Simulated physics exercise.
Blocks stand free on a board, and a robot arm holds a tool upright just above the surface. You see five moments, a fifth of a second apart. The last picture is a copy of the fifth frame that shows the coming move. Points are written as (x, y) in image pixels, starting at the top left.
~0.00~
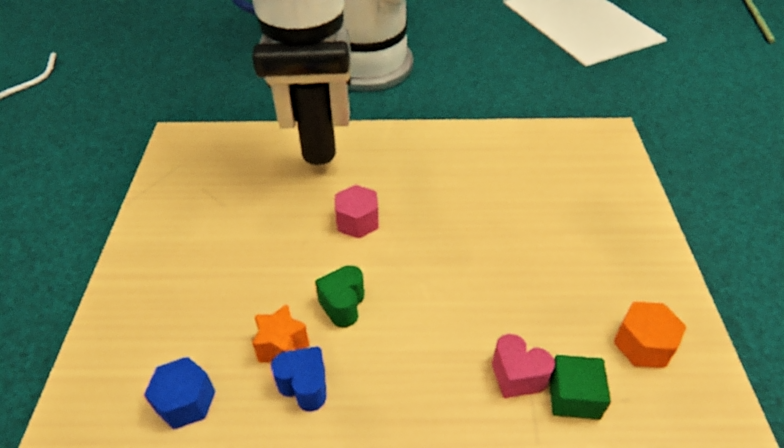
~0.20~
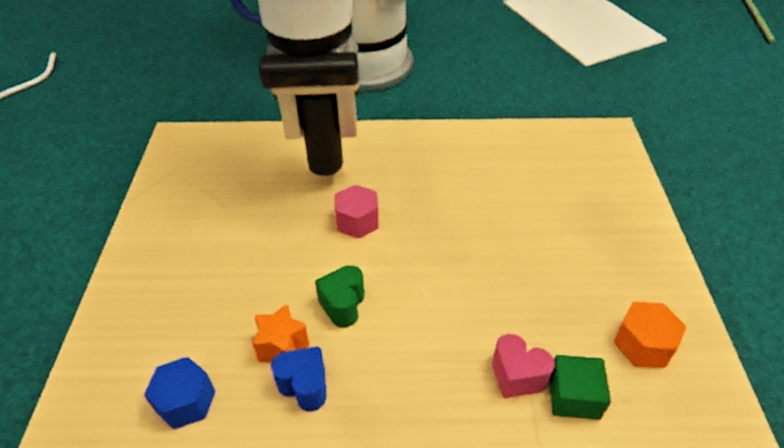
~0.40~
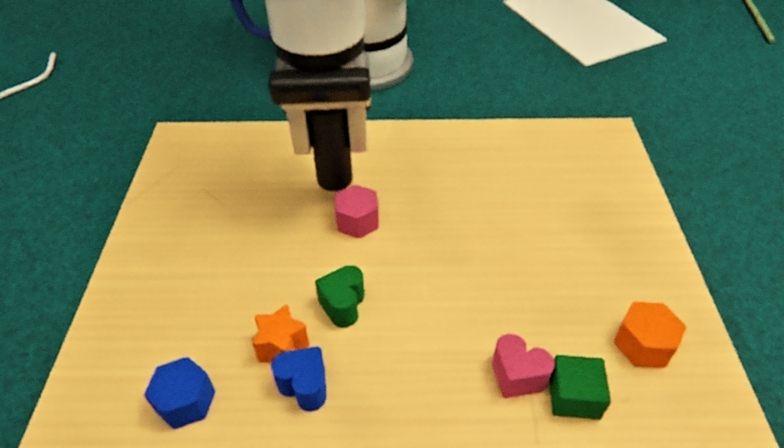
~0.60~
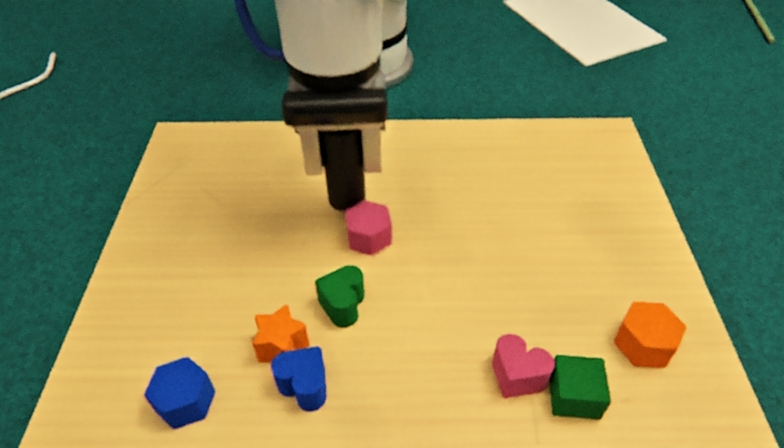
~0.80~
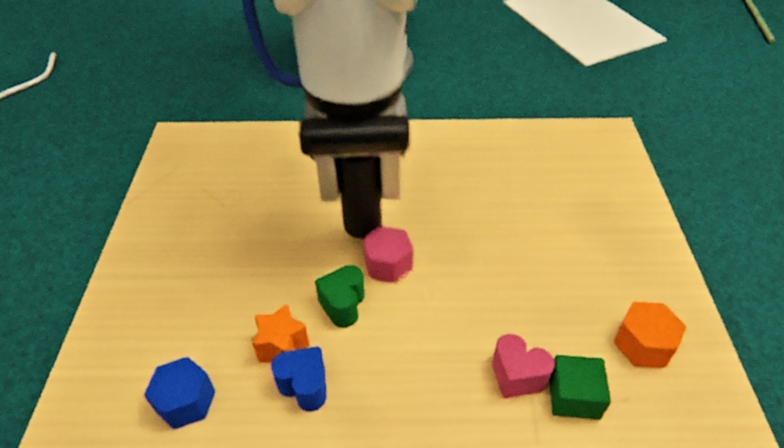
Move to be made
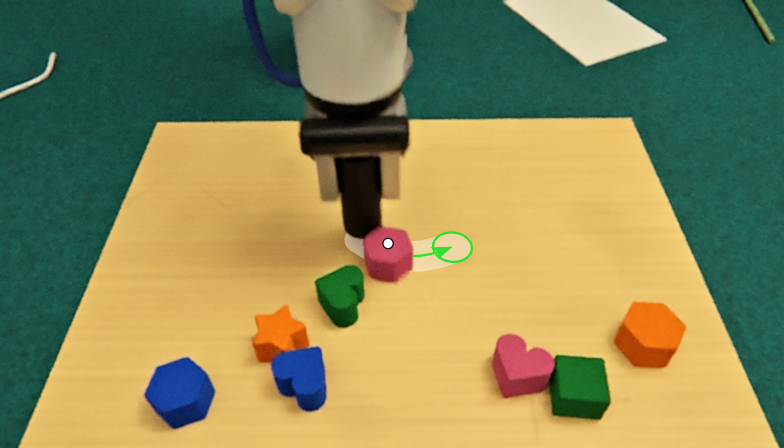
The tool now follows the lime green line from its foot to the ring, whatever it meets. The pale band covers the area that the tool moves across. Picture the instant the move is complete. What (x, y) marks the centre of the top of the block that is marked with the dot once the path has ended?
I predict (419, 270).
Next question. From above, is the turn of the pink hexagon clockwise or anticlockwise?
It turns clockwise.
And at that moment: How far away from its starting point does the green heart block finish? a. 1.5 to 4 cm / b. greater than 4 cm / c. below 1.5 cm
My pick is c.
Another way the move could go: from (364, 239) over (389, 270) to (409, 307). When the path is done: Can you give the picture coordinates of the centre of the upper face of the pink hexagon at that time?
I'd say the pink hexagon ends with its top centre at (444, 315).
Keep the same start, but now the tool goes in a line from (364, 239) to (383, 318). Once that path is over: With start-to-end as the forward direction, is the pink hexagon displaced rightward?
No, I don't think so.
The line goes from (364, 239) via (390, 253) and (422, 255), ending at (452, 247); the dot is on the pink hexagon.
What follows on the original path. Halfway along, tool at (407, 243); pink hexagon at (418, 269), turned 45° clockwise.
At the end, tool at (454, 234); green heart block unmoved; pink hexagon at (419, 270), turned 45° clockwise.
